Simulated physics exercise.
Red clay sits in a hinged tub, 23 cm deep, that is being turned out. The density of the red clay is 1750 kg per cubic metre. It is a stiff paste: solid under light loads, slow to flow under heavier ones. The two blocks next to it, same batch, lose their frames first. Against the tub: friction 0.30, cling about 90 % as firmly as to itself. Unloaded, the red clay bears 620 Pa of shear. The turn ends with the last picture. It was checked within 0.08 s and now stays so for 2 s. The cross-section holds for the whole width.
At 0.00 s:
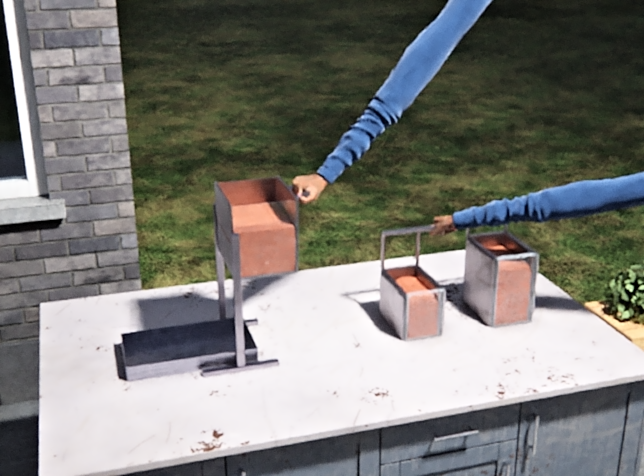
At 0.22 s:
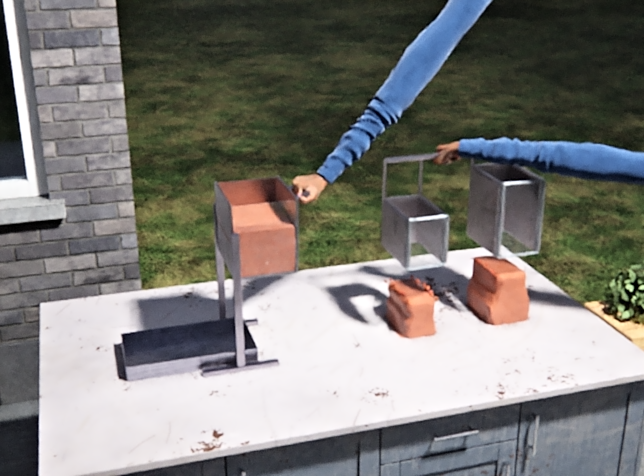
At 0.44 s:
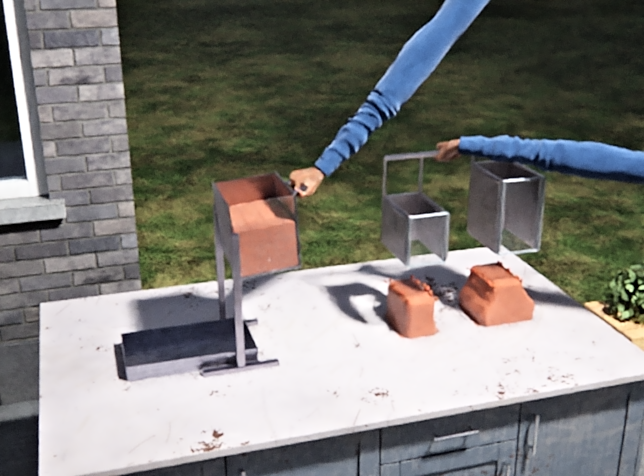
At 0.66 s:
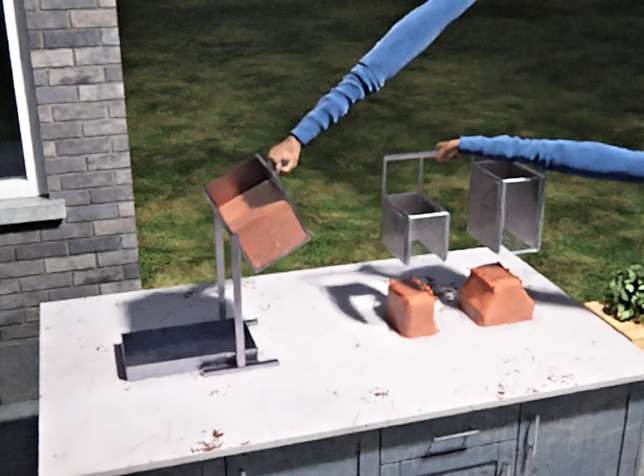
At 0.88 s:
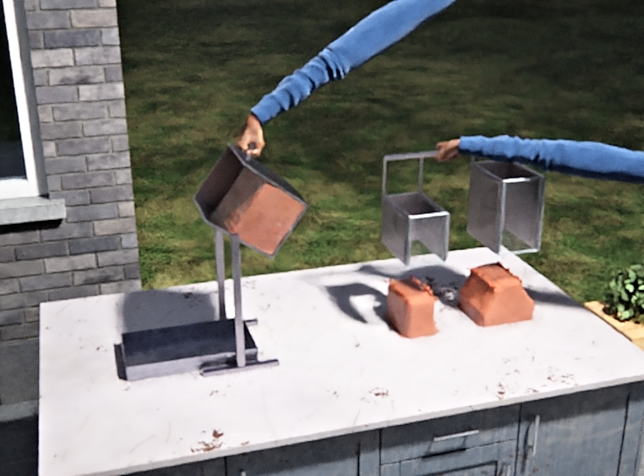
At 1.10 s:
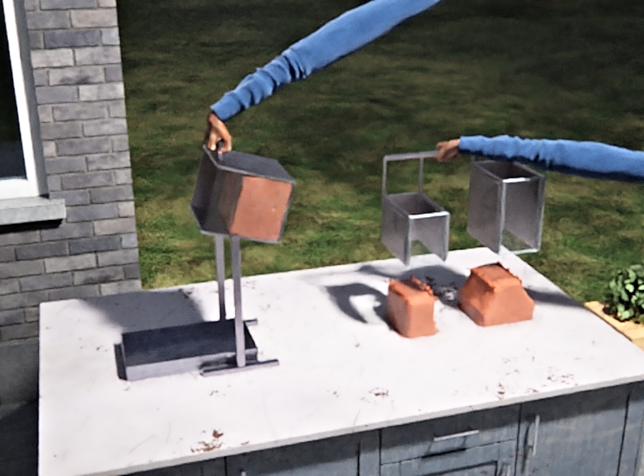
A hand at right lifts two joined metal molds off blocks of red clay on a white outdoor counter, and the blocks sag, the right one slumping lower and wider. Another hand then swings a raised, hinged tub of red clay leftward until it is steeply tilted, the clay still inside.
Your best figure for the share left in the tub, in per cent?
About 100 %.
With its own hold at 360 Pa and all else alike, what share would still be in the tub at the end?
In that case some 100 per cent.
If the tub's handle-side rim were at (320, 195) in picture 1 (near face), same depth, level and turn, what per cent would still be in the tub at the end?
In that case some 100 per cent.
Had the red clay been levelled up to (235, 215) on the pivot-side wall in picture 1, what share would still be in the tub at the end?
Then about 100 %.
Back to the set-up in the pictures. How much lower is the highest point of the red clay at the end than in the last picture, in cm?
About 0 cm.
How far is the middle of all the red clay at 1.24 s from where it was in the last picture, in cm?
About 0 cm.
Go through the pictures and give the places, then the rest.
Handle-side rim at (296, 200), tilt 0 degrees; highest point of the red clay at (283, 227); test blocks 14 cm, 21 cm high (left to right), in the first picture.
Handle-side rim at (296, 200), tilt 0 degrees; highest point of the red clay at (283, 227); test blocks 14 cm, 18 cm high (left to right), in the second picture.
Handle-side rim at (293, 195), tilt 5 degrees; highest point of the red clay at (290, 222); test blocks 14 cm, 15 cm high (left to right), in the third picture.
Handle-side rim at (274, 177), tilt 27 degrees; highest point of the red clay at (286, 202); test blocks 14 cm, 15 cm high (left to right), in the fourth picture.
Handle-side rim at (245, 166), tilt 53 degrees; highest point of the red clay at (269, 184); test blocks 14 cm, 15 cm high (left to right), in the fifth picture.
Handle-side rim at (218, 168), tilt 74 degrees; highest point of the red clay at (249, 177); test blocks 14 cm, 15 cm high (left to right), in the sixth picture.
By 1.24 s, the tub is at 74 degrees and holds 100 %.
By 1.41 s, the tub is at 74 degrees and holds 100 %.
By 1.58 s, the tub is at 74 degrees and holds 100 %.
By 1.75 s, the tub is at 74 degrees and holds 100 %.
By 3.10 s, at the end, the tub is at 74 degrees and holds 100 %.
